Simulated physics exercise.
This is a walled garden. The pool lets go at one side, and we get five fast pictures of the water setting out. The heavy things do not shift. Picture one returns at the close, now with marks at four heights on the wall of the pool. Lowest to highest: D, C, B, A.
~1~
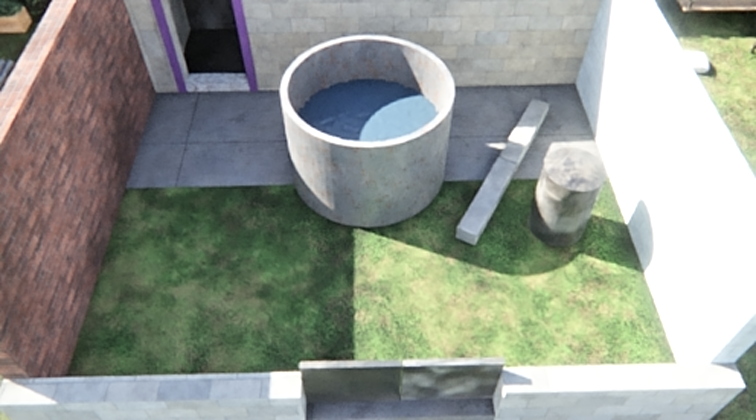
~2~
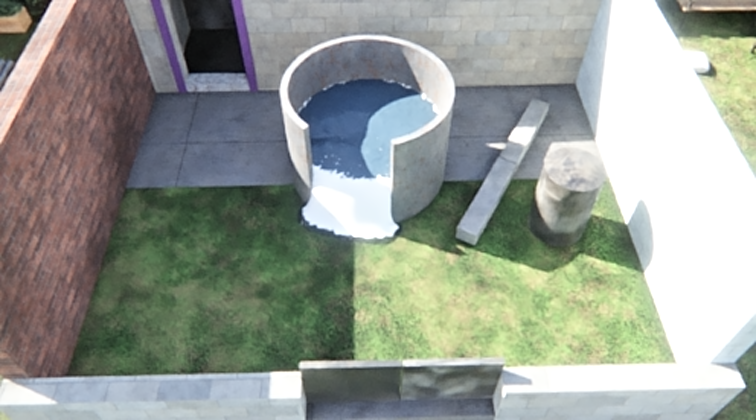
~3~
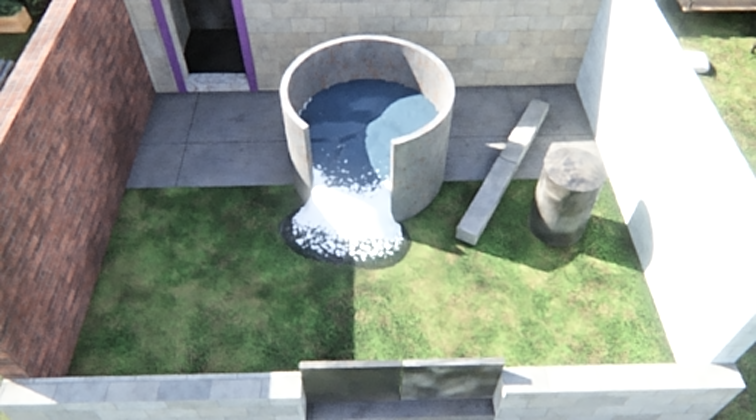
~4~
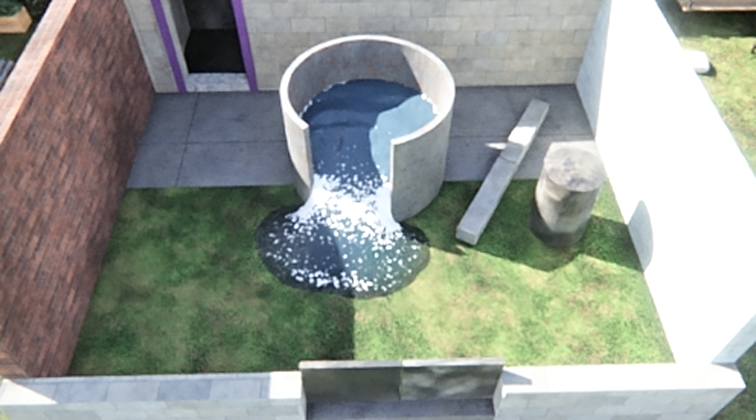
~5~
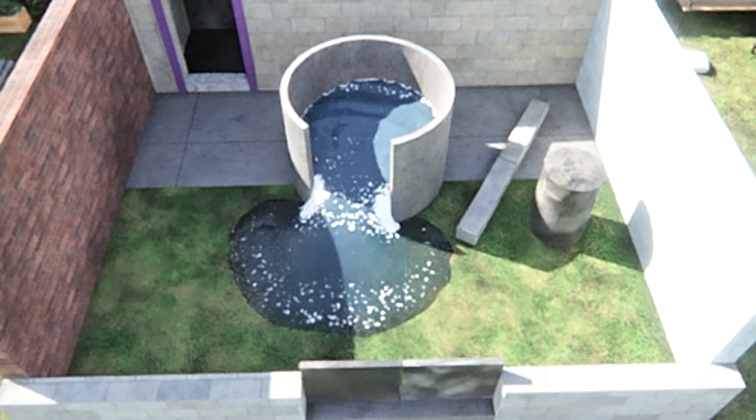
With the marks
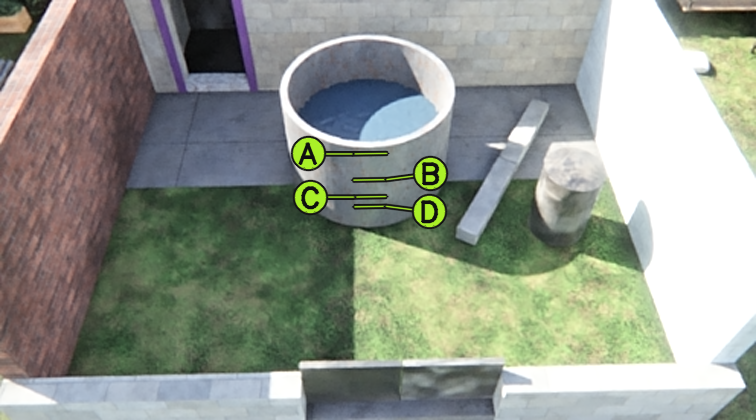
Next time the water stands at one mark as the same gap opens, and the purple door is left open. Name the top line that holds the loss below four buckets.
B.
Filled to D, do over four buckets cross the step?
No, not at all.
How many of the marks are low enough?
Three of them.
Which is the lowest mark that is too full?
The answer is A.
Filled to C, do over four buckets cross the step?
No, that is safe.
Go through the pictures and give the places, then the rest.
The first frame shows water in the pool at rest, its middle at (368, 126); foot of the purple doorway at (219, 91); shut gate at (402, 367).
In the second frame, 1 % of the ground under water, visible out to (307, 208).
In the third frame, 3 % of the ground under water, visible out to (399, 252).
In the fourth frame, 7 % of the ground under water, visible out to (268, 255).
In the fifth frame, 12 % of the ground under water, visible out to (284, 319).
In lime, A at (369, 153); B at (369, 179); C at (370, 196); D at (370, 206); from the bottom up D, C, B, A.
If A is chosen, about 10 bucketfuls get in.
If B is chosen, a splash gets over, under a bucket.
If C is chosen, nothing gets over.
If D is chosen, nothing gets over.
